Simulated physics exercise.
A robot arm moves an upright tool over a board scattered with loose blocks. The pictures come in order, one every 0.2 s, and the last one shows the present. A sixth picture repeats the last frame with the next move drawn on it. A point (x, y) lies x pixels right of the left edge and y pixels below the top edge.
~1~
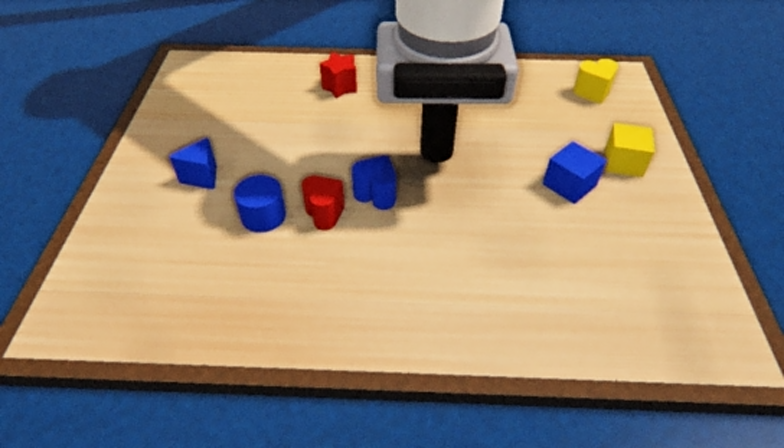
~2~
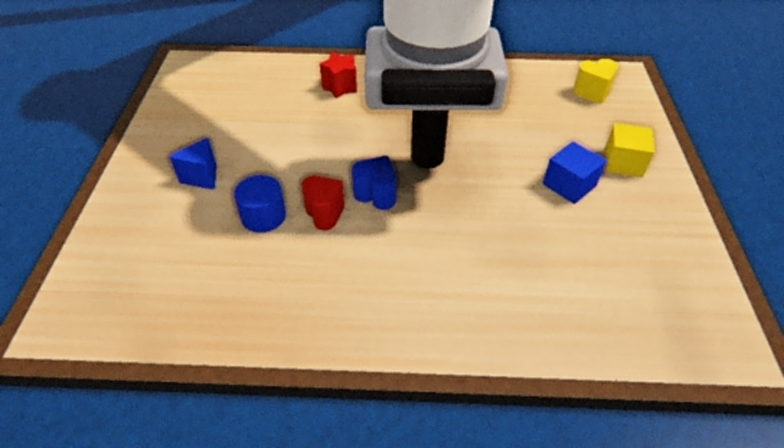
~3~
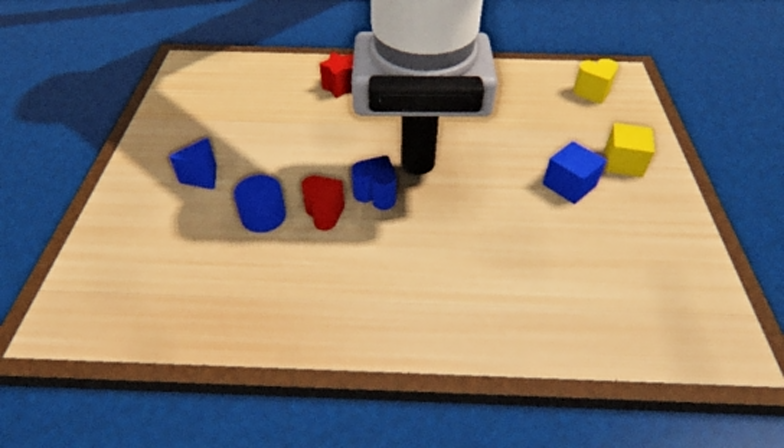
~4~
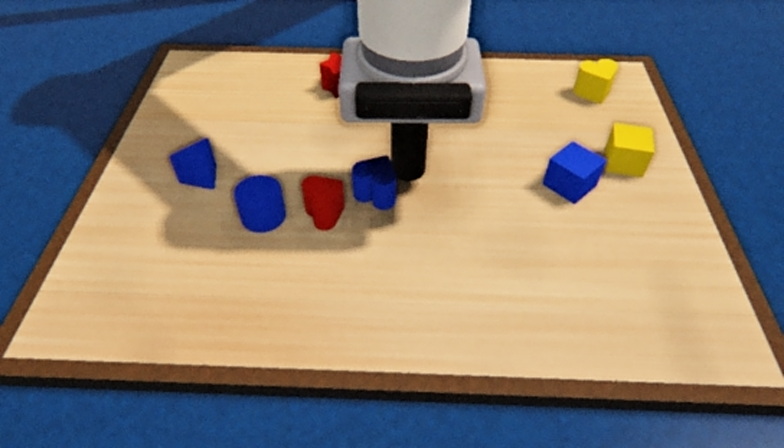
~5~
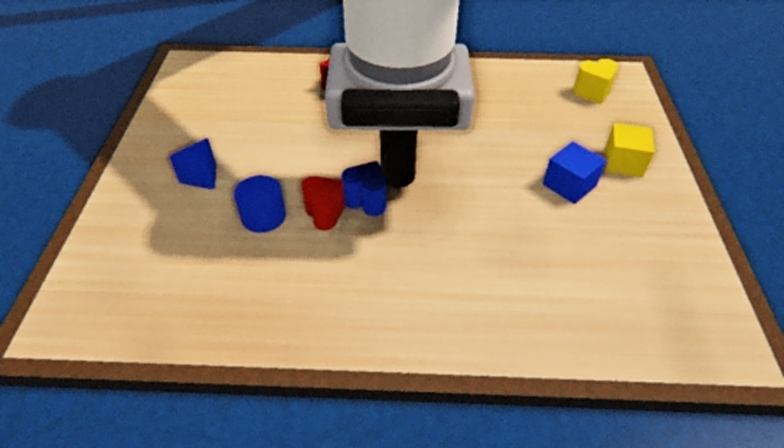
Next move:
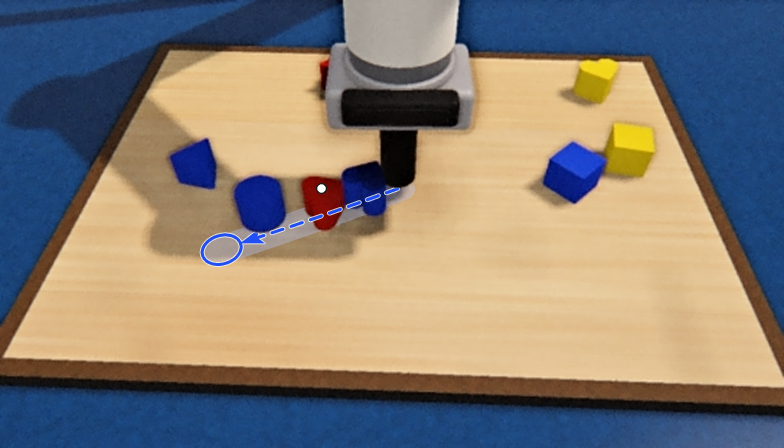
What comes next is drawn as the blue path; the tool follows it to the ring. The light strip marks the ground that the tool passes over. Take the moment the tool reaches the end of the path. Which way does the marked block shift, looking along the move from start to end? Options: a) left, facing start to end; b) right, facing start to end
My answer is option a.
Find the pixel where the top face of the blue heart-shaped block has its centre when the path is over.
The middle of its top is at (300, 228).
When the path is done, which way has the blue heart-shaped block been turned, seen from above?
The turn is anti-clockwise.
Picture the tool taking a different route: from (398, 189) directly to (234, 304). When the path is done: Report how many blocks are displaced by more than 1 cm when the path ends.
Number moved: 2.
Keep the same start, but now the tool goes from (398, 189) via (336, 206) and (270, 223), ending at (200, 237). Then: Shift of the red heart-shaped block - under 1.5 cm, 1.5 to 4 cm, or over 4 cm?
It will fall in the top band, over 4 cm.
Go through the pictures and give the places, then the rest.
Tip of the tool at (437, 152), middles of tops, blue circle at (257, 190), red heart-shaped block at (322, 189), blue heart-shaped block at (376, 169), in the first frame.
Tool at (427, 158), nothing pushed, in the second frame.
Tool at (418, 164), nothing pushed, in the third frame.
Tool at (408, 170), nothing pushed, in the fourth frame.
Tool at (398, 176), blue circle at (257, 190), red heart-shaped block at (322, 189), blue heart-shaped block at (366, 175), in the fifth frame.
The line goes in a line from (398, 189) to (222, 249); the dot is on the red heart-shaped block.
On the path given first. One third of the way, tool at (342, 196); red heart-shaped block at (279, 213), turned 95° clockwise; blue heart-shaped block at (319, 207), turned 60° anticlockwise.
Two thirds of the way, tool at (282, 216); blue circle at (243, 190); red heart-shaped block at (249, 227); blue heart-shaped block at (300, 228), turned 90° anticlockwise.
At the end, tool at (218, 237); blue circle at (218, 190); red heart-shaped block at (197, 258), turned 75° clockwise; blue heart-shaped block at (300, 228), turned 90° anticlockwise.
